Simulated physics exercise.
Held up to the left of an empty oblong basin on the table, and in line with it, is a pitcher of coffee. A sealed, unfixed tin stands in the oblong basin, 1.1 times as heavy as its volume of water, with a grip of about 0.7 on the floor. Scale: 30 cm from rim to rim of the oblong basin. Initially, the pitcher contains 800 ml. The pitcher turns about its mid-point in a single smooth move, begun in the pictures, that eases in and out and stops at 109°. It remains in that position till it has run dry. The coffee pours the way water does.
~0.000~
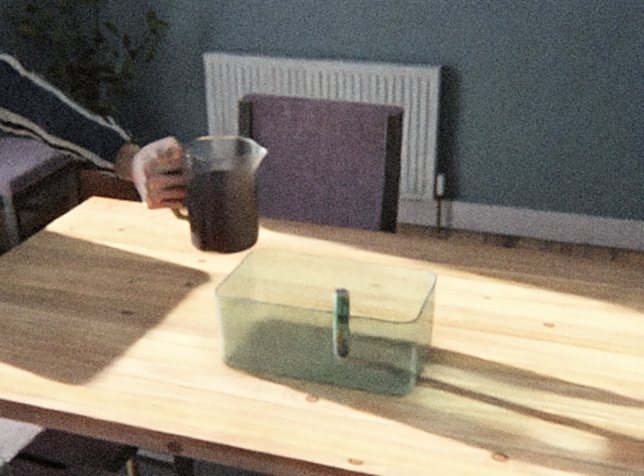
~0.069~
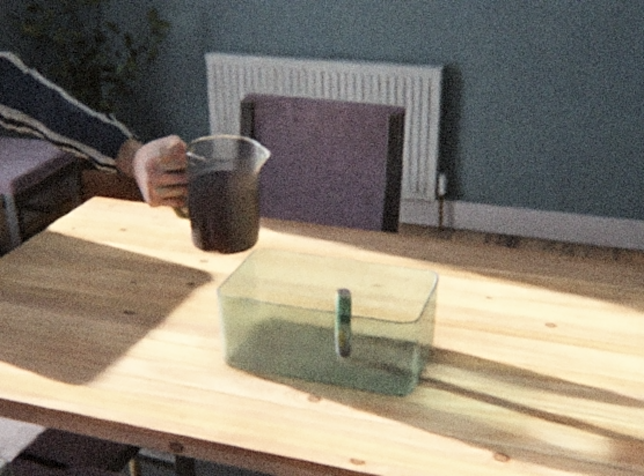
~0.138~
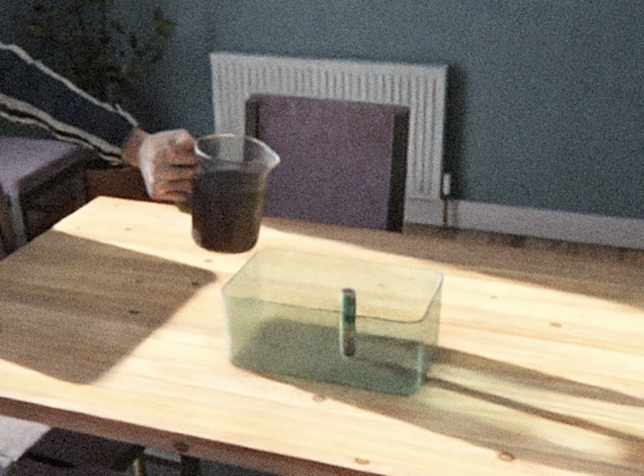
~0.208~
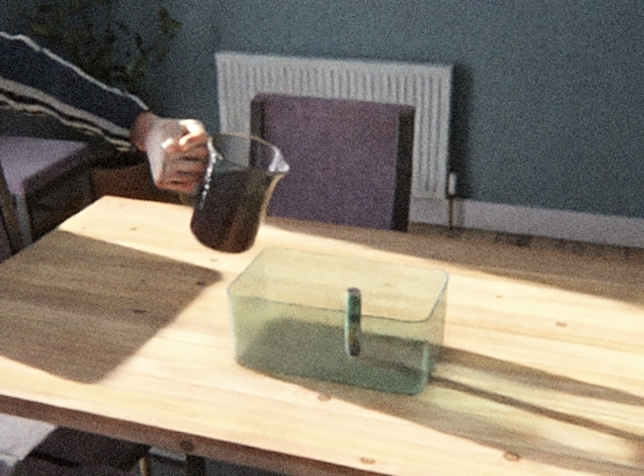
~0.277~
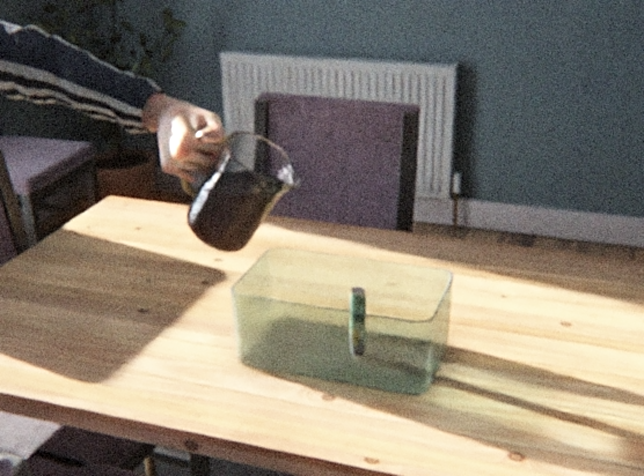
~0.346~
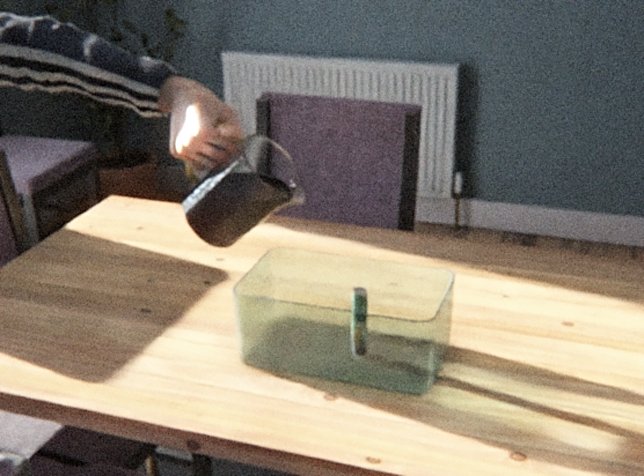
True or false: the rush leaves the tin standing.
True.
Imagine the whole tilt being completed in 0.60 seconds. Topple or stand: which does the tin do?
Result: Tin still standing.
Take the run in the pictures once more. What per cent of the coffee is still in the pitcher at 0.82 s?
Near 18 percent, more or less.
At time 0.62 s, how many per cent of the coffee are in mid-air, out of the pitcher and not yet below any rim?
18 per cent.
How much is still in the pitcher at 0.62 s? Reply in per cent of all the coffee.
Fraction remaining: Approx. 66 per cent.
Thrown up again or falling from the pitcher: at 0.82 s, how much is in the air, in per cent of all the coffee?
Airborne fraction: Approx. 10 %.
After 0.62 s the tilt is 100° and 67 per cent is still to pour; the tin stands where it began.
After 0.82 s the tilt is 109° and 19 per cent is still to pour; the tin stands where it began.
After 1.03 s the tilt is 109° and 3 per cent is still to pour; the tin stands 1 cm from where it began.
After 1.26 s the tilt is 109° and 0 per cent is still to pour; the tin stands 1 cm from where it began.
In the end the tin stands 1 cm from where it began.
